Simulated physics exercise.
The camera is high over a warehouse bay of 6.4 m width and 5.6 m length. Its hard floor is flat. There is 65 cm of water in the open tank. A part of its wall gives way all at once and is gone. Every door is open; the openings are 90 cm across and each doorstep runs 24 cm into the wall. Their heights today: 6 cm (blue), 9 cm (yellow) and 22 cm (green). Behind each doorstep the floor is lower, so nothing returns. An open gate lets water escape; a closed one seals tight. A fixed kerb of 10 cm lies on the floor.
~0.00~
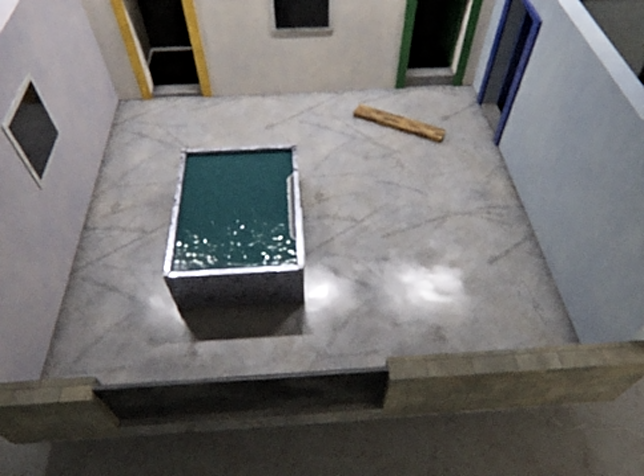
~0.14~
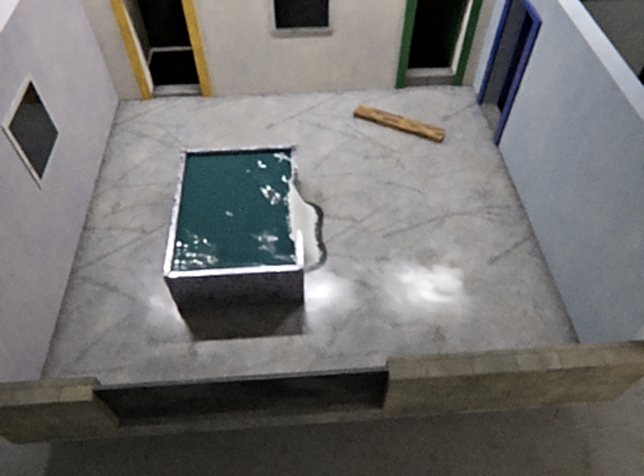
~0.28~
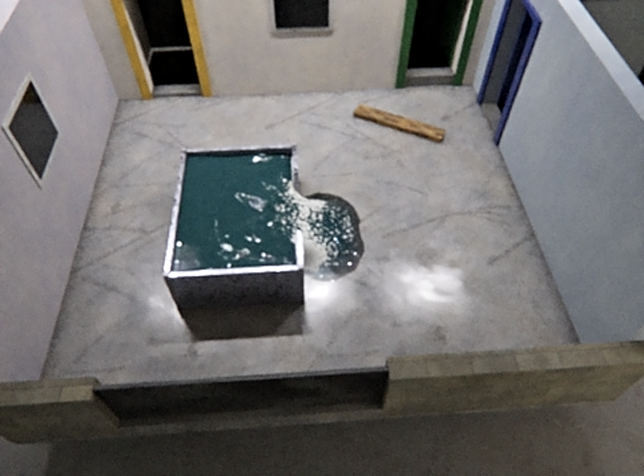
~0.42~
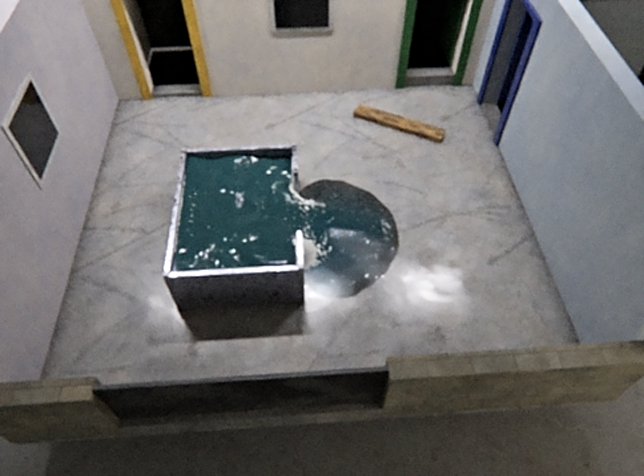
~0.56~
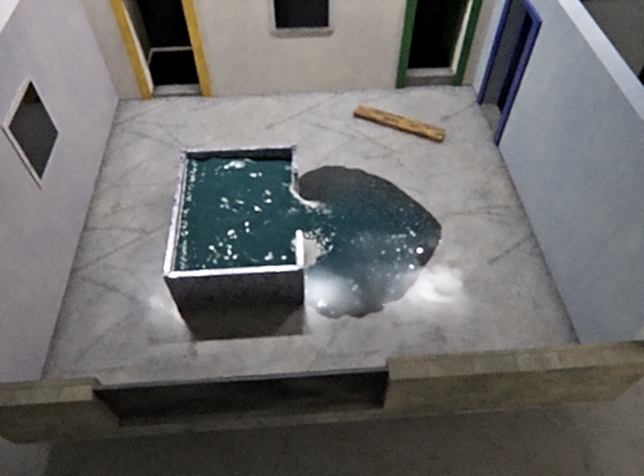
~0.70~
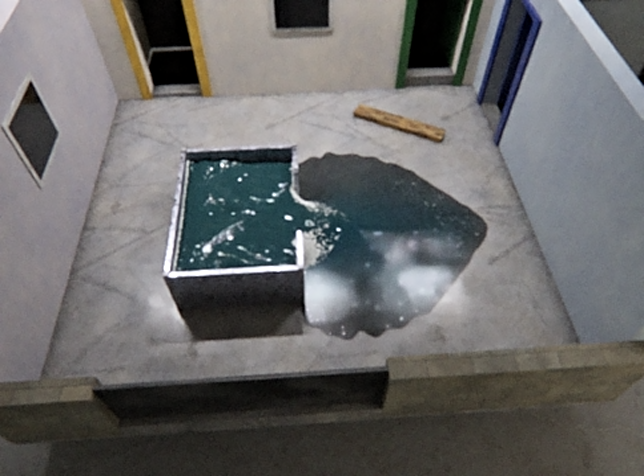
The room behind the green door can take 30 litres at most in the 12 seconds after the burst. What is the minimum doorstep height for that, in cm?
Some 10.5 cm above the ground.
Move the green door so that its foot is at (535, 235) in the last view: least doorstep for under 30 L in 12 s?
Roughly 18 cm.
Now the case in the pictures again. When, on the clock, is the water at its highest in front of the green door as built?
At about 3.4 s.
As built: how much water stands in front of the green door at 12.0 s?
About 7.5 cm.
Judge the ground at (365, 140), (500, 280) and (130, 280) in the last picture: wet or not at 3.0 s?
In turn: Flooded, under water, still dry.
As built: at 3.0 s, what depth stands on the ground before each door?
Depths in cm: Blue 11, yellow 0, green 12.
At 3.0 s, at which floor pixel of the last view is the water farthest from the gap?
Around (468, 85).
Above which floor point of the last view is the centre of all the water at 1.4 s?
At about (309, 236).
After 1.4 s water covers 30 % of the floor, deepest (31 cm) near (312, 231); it has not reached the green door.
After 3.0 s water covers 40 % of the floor, deepest (22 cm) near (586, 374); 12 cm at the green door, 0 litres in over its 22 cm doorstep.
After 12.0 s water covers 95 % of the floor, deepest (10 cm) near (121, 232); 7 cm at the green door, 0 litres in over its 22 cm doorstep.
At the green door as built, the water arrived by 2.6 s and peaked near 15 cm at 3.4 s.
Run again over the same 12 s with other heights there, 57 litres in over 8.5 cm, 19 litres over 11.5 cm. The limit of 30 litres is kept from about 10.5 cm up.
